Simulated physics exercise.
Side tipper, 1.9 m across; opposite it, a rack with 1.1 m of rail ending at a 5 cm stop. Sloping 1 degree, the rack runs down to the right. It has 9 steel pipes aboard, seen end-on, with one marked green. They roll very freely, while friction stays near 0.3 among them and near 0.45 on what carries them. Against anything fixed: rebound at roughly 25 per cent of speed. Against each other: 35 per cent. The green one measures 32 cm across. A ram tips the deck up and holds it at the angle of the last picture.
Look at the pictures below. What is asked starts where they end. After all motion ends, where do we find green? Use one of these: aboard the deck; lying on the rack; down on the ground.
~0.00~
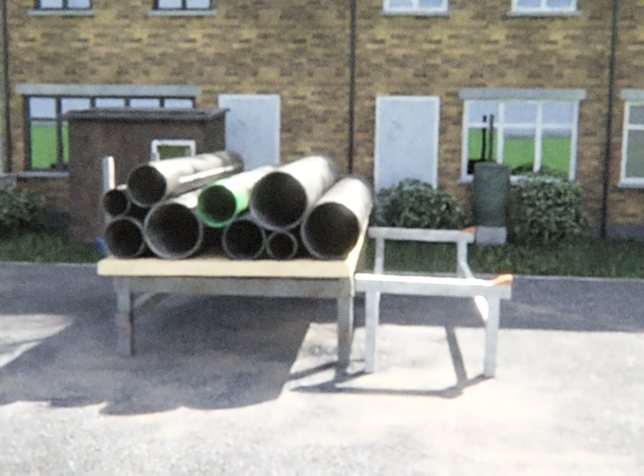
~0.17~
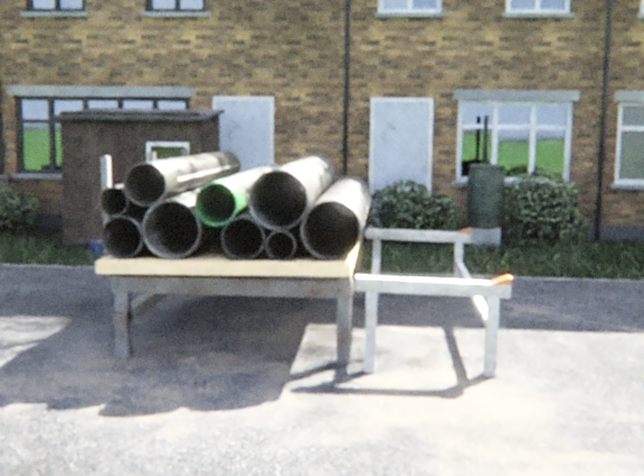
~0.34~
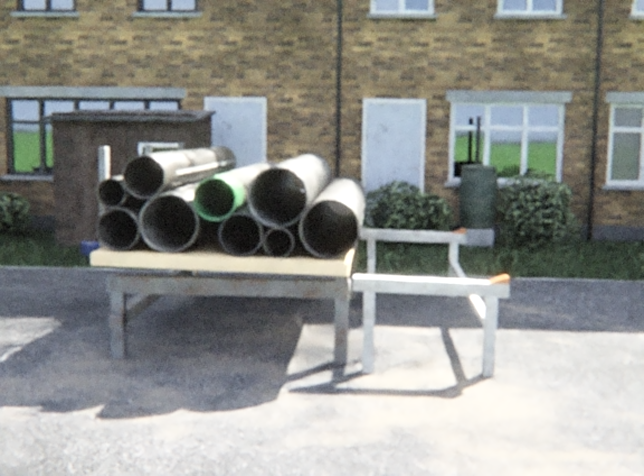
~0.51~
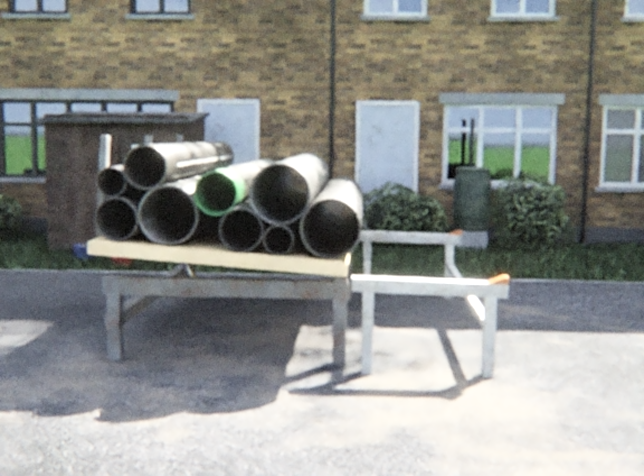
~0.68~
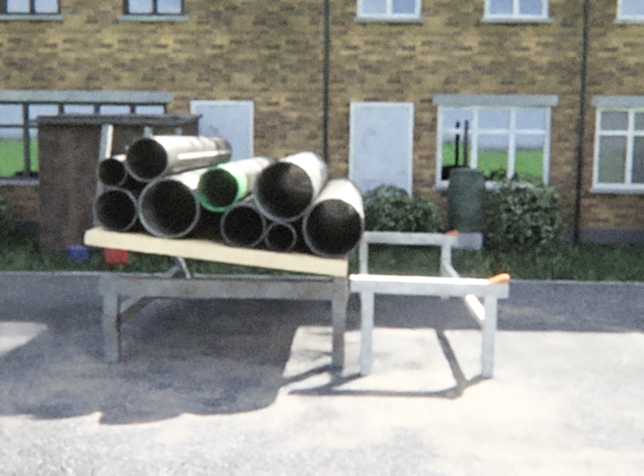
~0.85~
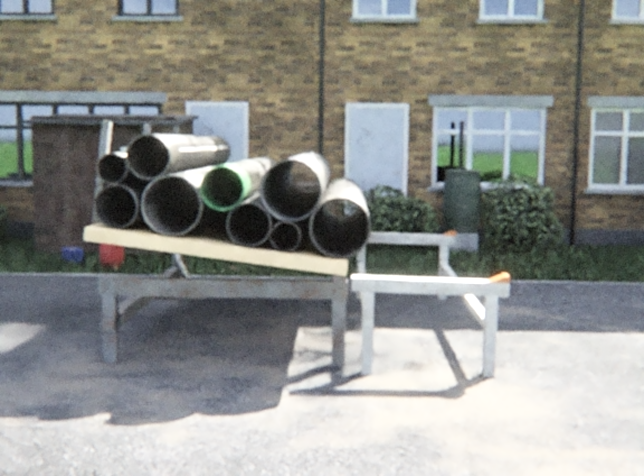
It is found lying on the rack.
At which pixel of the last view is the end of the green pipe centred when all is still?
Around (410, 257).
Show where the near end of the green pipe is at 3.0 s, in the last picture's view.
Position: About (363, 244).
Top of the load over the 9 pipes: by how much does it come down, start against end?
About 25 cm.
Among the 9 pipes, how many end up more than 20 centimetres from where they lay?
Altogether it comes to 9.
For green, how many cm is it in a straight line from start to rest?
The green one shifted 150.
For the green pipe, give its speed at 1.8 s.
0.3 m/s or so.
After 1.8 s, green is on the deck, 60 cm from the hinge, rolling right; 0 lost over the end.
After 3.0 s, green is on the rack, 105 cm from the rack's far end, rolling right; 1 lost over the end.
At rest (7.2 s), green is on the rack, 70 cm from the rack's far end; 2 lost over the end.
